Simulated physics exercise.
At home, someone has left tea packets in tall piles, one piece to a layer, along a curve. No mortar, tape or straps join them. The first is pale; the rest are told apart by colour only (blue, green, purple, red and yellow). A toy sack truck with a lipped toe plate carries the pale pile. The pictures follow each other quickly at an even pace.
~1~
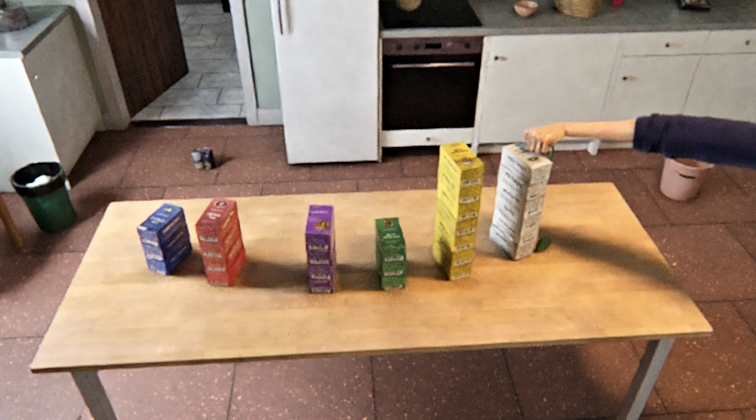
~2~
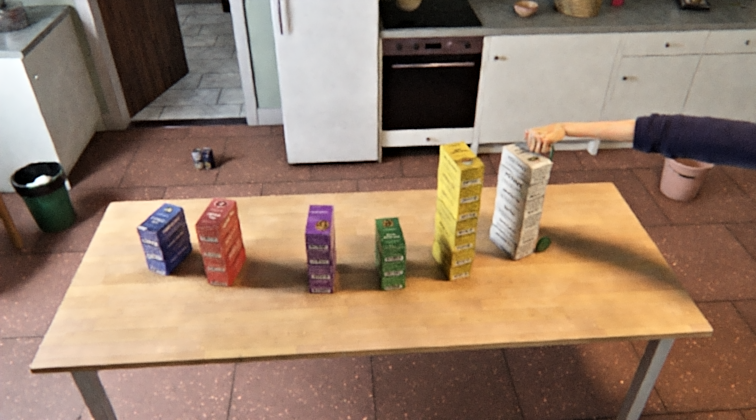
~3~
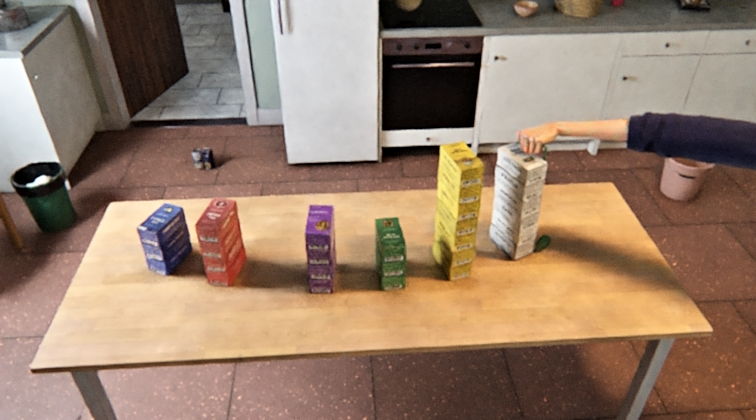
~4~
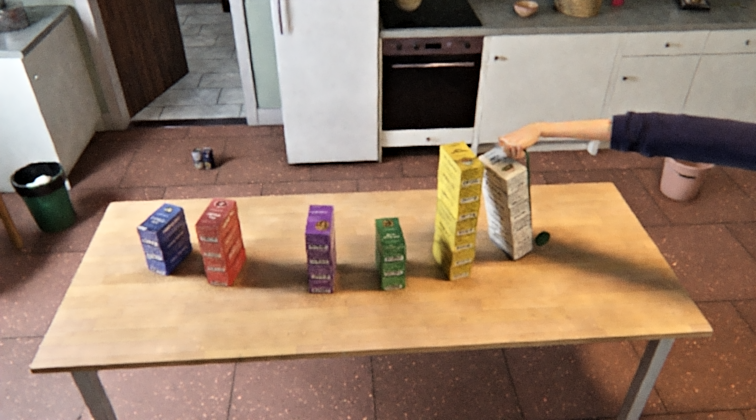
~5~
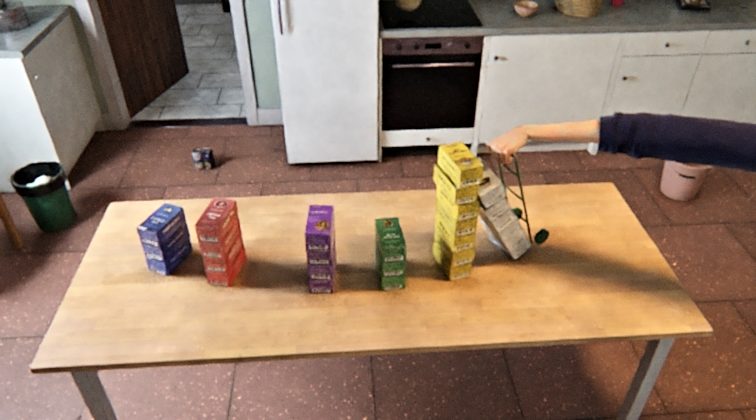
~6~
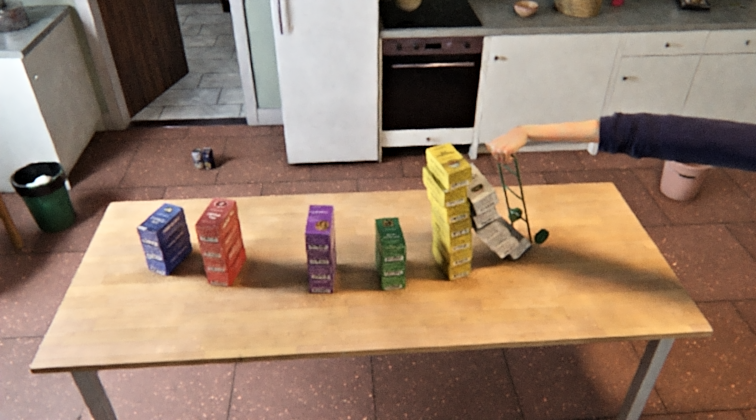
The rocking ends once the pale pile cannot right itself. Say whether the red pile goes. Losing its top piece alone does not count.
It is left standing.
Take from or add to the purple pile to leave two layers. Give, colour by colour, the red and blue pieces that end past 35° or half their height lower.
Red 0, blue 0.
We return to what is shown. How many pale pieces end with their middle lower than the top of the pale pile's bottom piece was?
The count is 3.
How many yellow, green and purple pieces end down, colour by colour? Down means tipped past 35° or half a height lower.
Pile by pile, yellow 7, green 2, purple 3.
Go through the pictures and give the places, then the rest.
In the first frame (we follow the side turned to the camera), truck frame level; top red packet (215, 212); top green packet (390, 232); no other piece has moved.
In the second frame, truck frame level; top red packet (215, 212).
In the third frame, truck frame rocked barely, top of the pale pile leaning barely; top red packet (215, 212); no other piece has moved.
In the fourth frame, truck frame (528, 173) rocked a little, top of the pale pile leaning clearly; top red packet (215, 212); no other piece has moved.
In the fifth frame, truck frame (519, 177) rocked clearly, top of the pale pile leaning well over; top red packet (215, 212); one has shifted.
In the sixth frame, truck frame (519, 177) rocked clearly, top of the pale pile leaning clearly; top red packet (215, 212); top yellow packet (449, 158) tipped barely; steepest lean, the packet at (458, 213); 7 stirred so far.
Soon, 6 of the pale pile down; none of the 4 red packets down (0 of 21 in all colours); top red packet unmoved; top yellow packet tipped clearly.
A while on, 6 of the pale pile down; none of the 4 red packets down (6 of 21 in all colours); top red packet unmoved; top yellow packet tipped well over, about its own height lower.
Towards the end, 6 of the pale pile down; none of the 4 red packets down (9 of 21 in all colours); top red packet unmoved; top yellow packet on its side.
Then, 6 of the pale pile down; none of the 4 red packets down (12 of 21 in all colours); top red packet unmoved; top yellow packet upside down.
Finally, 6 of the pale pile down; none of the 4 red packets down (12 of 21 in all colours); top red packet unmoved; top purple packet on its side. Seen by the last camera, middles, top red packet near (217, 220), top purple packet near (247, 262).
